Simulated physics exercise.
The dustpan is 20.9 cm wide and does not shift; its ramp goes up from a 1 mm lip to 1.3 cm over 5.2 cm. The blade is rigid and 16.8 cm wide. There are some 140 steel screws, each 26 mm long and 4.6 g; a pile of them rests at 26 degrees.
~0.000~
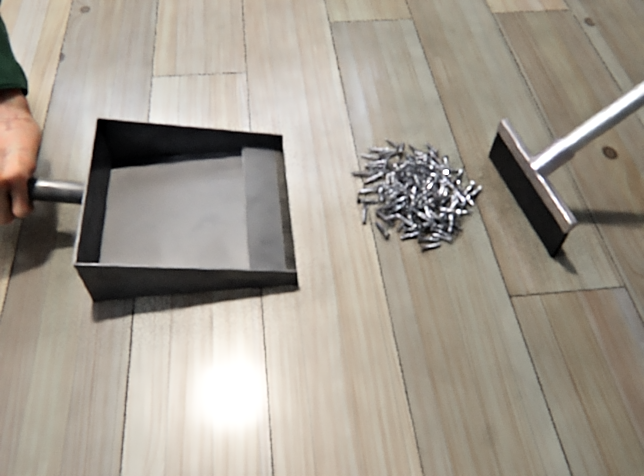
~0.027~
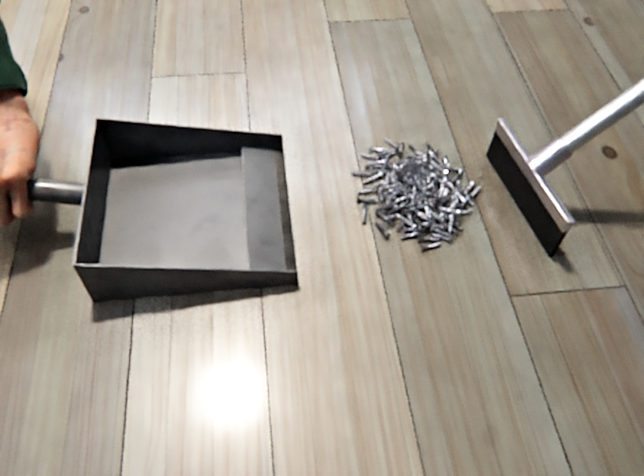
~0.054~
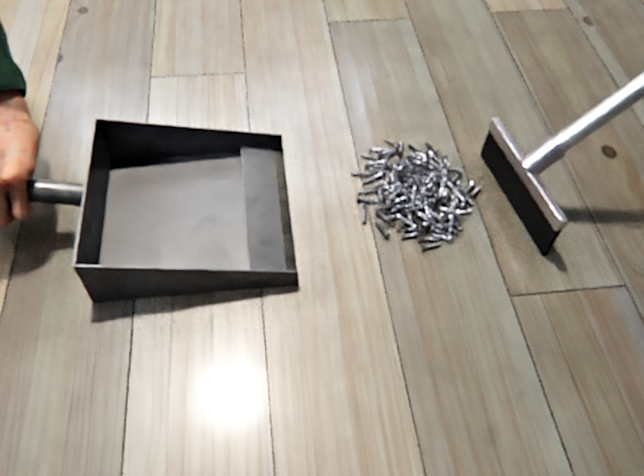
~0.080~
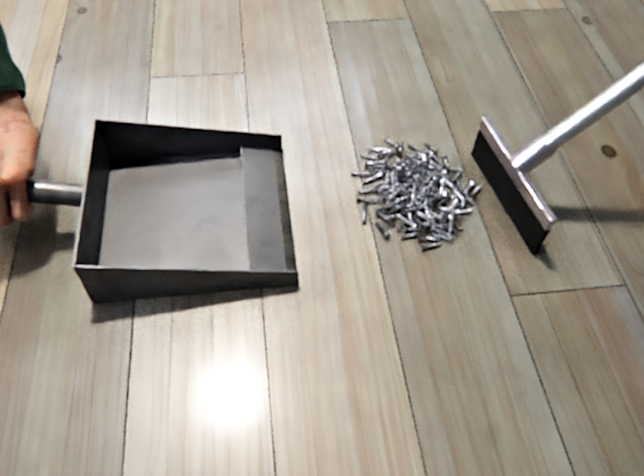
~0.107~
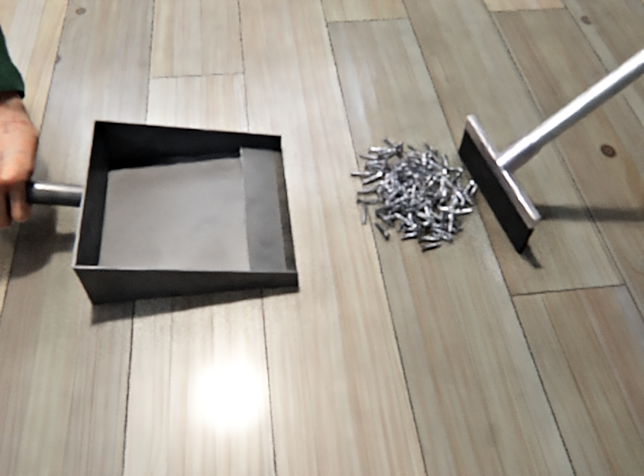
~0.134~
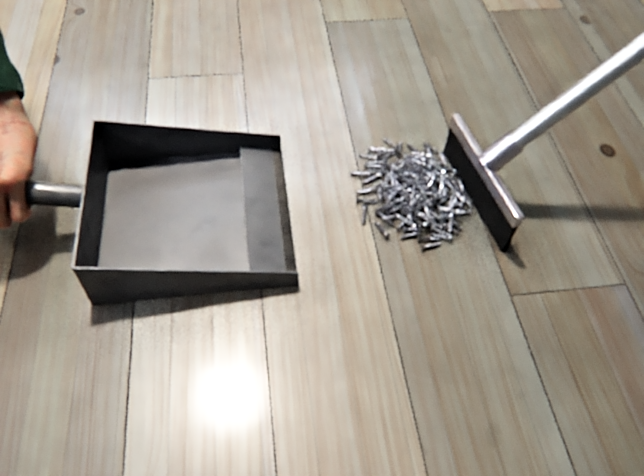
At first, a hand at the left holds a dark metal dustpan still on a wooden floor, with a loose pile of small steel screws between it and a flat blade on a handle. The blade slides left, slowly and then faster, until it meets the pile's right edge and nudges a few screws.
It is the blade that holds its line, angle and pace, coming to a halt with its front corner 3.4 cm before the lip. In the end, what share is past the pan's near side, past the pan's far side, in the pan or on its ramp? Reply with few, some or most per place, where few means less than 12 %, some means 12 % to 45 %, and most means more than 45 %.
Near side = few, far side = few, pan = some.
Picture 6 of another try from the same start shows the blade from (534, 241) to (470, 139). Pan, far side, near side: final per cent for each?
Pan 10 % / far 0 % / near 15 %.
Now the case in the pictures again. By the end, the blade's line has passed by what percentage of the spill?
Roughly 10 in a hundred.
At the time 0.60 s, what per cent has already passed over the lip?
By that time, around 20 percent.
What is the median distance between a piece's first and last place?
Median: Approx. 16 cm.
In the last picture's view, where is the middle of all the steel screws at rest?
Est. centre at rest: (295, 195) px.
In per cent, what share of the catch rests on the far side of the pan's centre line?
Roughly 80 per cent.
After 0.28 s, middle of the blade 13 cm from the lip; 0 % over the lip, far side 5 %, near side 0 %.
Then, at 0.37 s, middle of the blade 7 cm from the lip; 0 % over the lip, far side 5 %, near side 0 %.
After 0.60 s, middle of the blade 5 cm from the lip; 20 % over the lip, far side 10 %, near side 5 %.
At rest (1.4 s), near side 5 %, far side 10 %, pan 20 %, in front of the lip or behind the blade 65 %.
